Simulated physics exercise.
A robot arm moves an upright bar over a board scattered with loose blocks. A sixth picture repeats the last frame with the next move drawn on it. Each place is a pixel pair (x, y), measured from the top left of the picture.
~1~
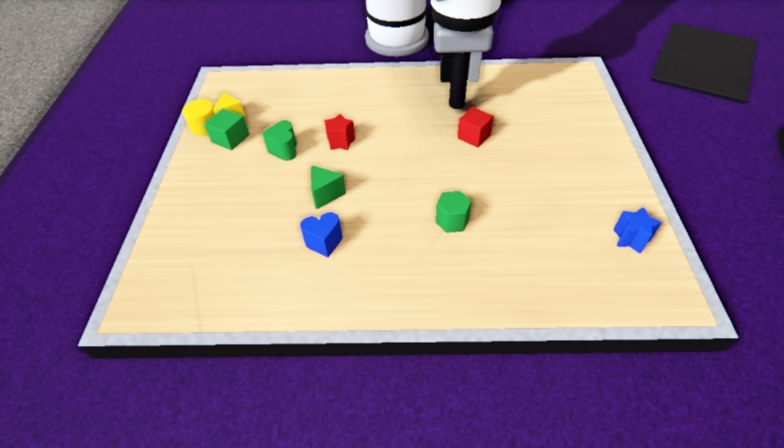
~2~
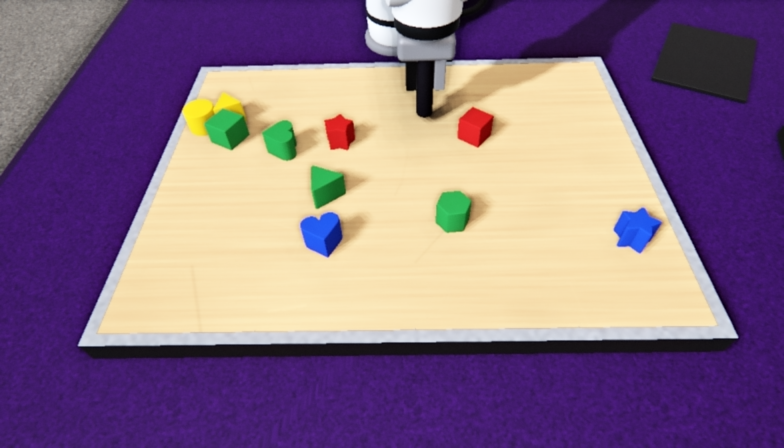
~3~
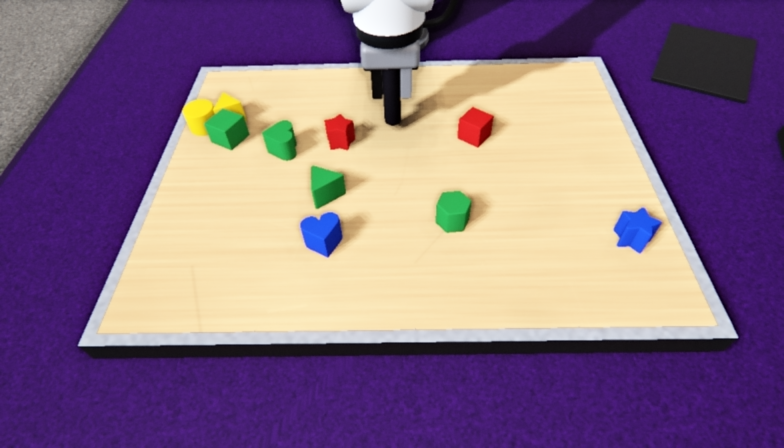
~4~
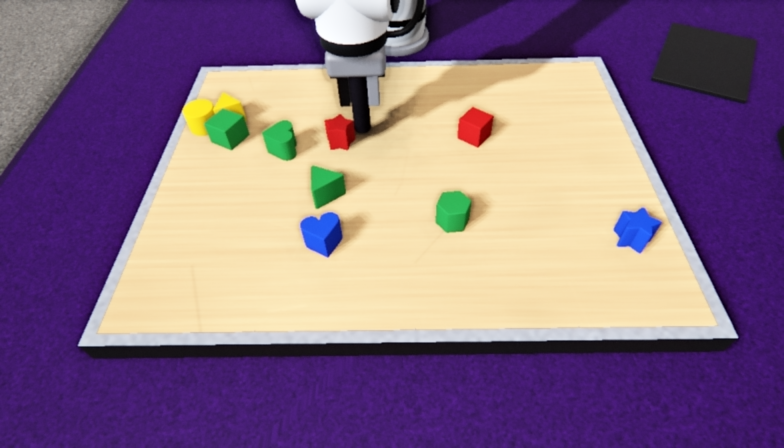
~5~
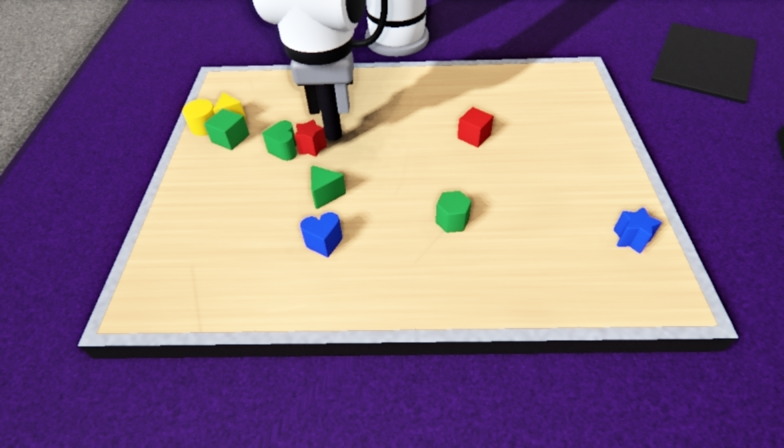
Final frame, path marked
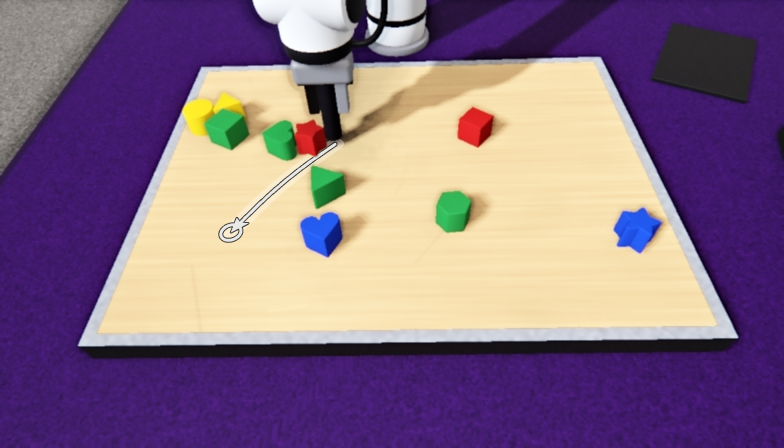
A robot arm moving its upright bar left across a board of colourful blocks, then pushing the red star beside the green heart.
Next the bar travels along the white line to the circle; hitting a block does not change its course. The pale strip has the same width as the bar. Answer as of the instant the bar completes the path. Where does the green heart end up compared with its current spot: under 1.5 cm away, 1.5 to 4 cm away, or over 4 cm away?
I'd go with 1.5 to 4 cm for this block.
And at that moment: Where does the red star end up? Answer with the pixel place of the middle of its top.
The top centre is at (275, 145).
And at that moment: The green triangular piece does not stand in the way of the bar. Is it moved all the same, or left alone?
It stays.
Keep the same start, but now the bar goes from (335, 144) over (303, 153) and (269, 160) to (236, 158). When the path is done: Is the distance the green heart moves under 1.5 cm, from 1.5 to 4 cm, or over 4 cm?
If I had to pick, the green heart travels beyond 4 cm here.
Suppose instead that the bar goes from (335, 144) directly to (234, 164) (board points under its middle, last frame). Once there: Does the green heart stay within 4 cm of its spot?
It seems not.
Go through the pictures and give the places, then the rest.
Lower end of the bar at (457, 105), tops of blocks, green heart at (280, 131), red star at (338, 123), green triangular piece at (322, 176), in the first picture.
Bar at (424, 114), blocks as before, in the second picture.
Bar at (393, 122), blocks as before, in the third picture.
Bar at (363, 129), blocks as before, in the fourth picture.
Bar at (334, 136), green heart at (280, 131), red star at (308, 128), green triangular piece at (322, 176), in the fifth picture.
The drawn path runs from (335, 144) by way of (301, 169) and (266, 198) to (231, 232).
What follows on the original path. One third of the way, bar at (298, 161); green heart at (262, 131), turned 50° clockwise; red star at (278, 143), turned 60° clockwise.
Two thirds of the way, bar at (263, 190); green heart at (262, 131), turned 50° clockwise; red star at (275, 145), turned 85° clockwise.
At the end, bar at (228, 225); green heart at (262, 131), turned 50° clockwise; red star at (275, 145), turned 85° clockwise; green triangular piece not moved.
